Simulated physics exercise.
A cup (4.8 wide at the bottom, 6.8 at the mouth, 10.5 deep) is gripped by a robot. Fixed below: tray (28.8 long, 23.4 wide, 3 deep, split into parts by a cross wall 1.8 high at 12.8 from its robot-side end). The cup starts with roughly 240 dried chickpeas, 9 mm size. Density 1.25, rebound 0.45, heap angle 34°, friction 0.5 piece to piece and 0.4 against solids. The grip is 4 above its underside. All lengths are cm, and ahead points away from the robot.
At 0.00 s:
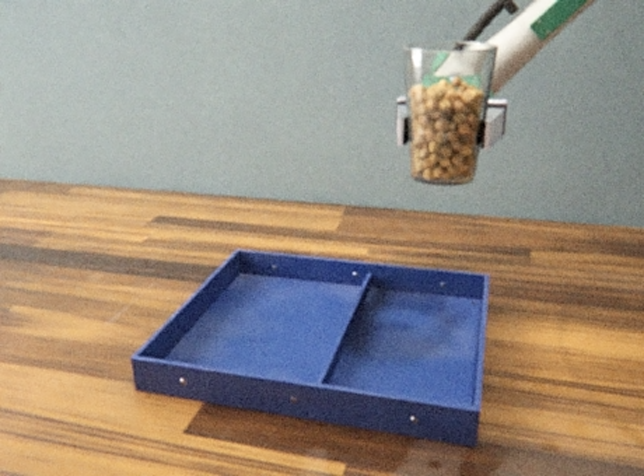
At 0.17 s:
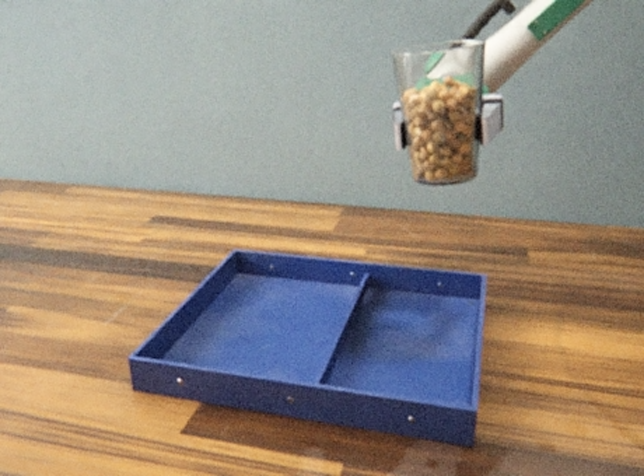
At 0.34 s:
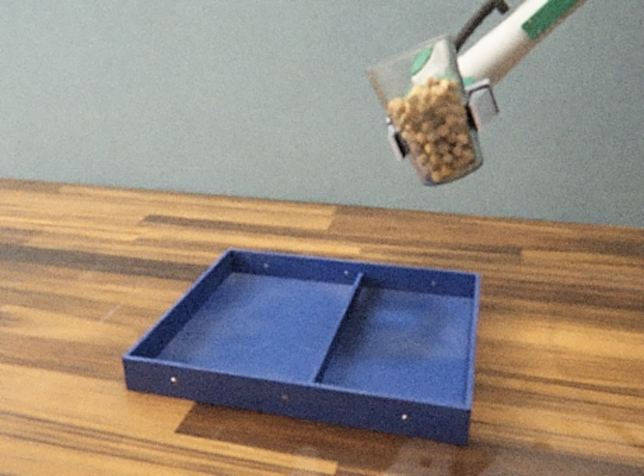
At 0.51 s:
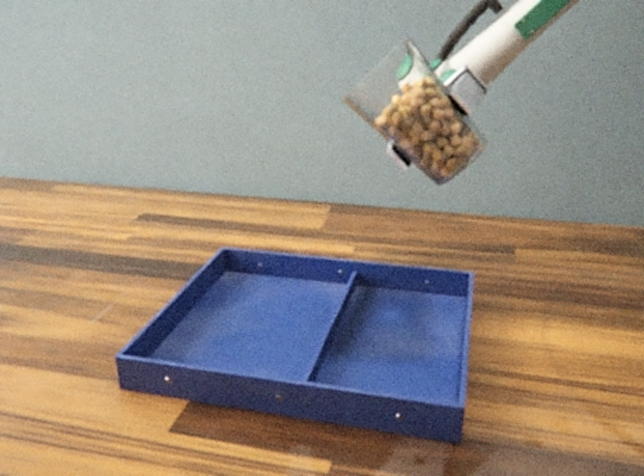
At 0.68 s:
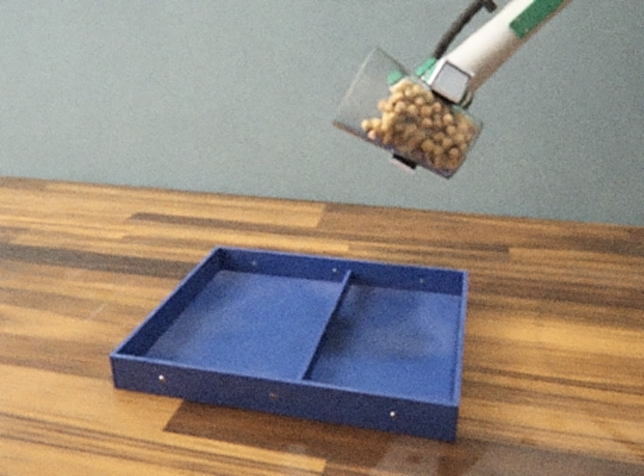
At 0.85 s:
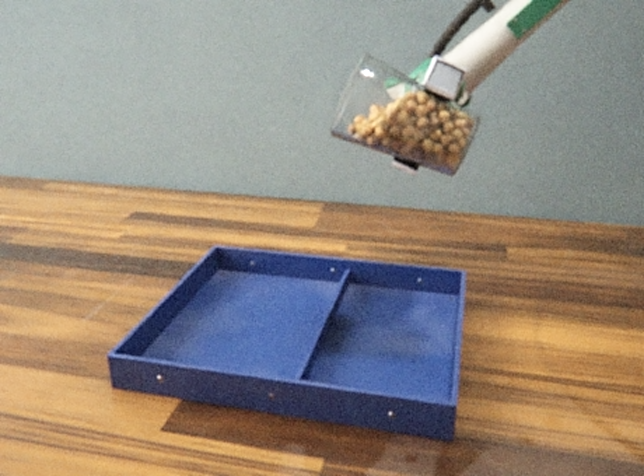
Above a wooden surface holding an empty blue tray split by a cross wall, a robot gripper holds a clear cup partly filled with dried chickpeas, upright at first. The gripper then tilts the cup steadily leftward until it leans far over, and the chickpeas slide toward its rim, still inside.
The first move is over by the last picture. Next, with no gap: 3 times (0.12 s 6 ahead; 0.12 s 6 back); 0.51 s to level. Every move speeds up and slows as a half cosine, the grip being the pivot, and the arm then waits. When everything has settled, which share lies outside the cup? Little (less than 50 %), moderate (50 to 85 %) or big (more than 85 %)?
A moderate share, 50 to 85 %, ends outside the cup.
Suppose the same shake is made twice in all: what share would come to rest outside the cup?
In that case some 60 per cent.
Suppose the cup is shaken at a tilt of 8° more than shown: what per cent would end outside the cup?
Then about 85 per cent.
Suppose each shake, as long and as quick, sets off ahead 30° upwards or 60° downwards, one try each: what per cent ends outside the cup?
Some 85 and 10 per cent.
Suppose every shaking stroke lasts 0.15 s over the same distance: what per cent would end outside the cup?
Then about 55 per cent.
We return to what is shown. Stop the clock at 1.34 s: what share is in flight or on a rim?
About 16 per cent.
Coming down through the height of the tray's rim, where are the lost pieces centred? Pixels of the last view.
Around (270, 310).
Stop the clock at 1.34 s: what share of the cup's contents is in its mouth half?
Roughly 70 per cent.
After 1.34 s, tilted 69° forward, highest piece 24 above the table; 112 in the cup, 78 in the far-side part, 6 in the robot-side part, 2 on the table or floor, 37 in flight or on a rim.
After 1.83 s, tilted 33° forward, highest piece 25 above the table; 128 in the far-side part, 78 in the cup, 17 in the robot-side part, 12 on the table or floor.
After 2.28 s, level, highest piece 23 above the table; 127 in the far-side part, 78 in the cup, 18 in the robot-side part, 12 on the table or floor.
After 3.33 s, level, highest piece 23 above the table; 127 in the far-side part, 78 in the cup, 18 in the robot-side part, 12 on the table or floor.
At rest, 127 in the far-side part, 78 in the cup, 18 in the robot-side part, 12 on the table or floor. That is 67 % outside the cup.
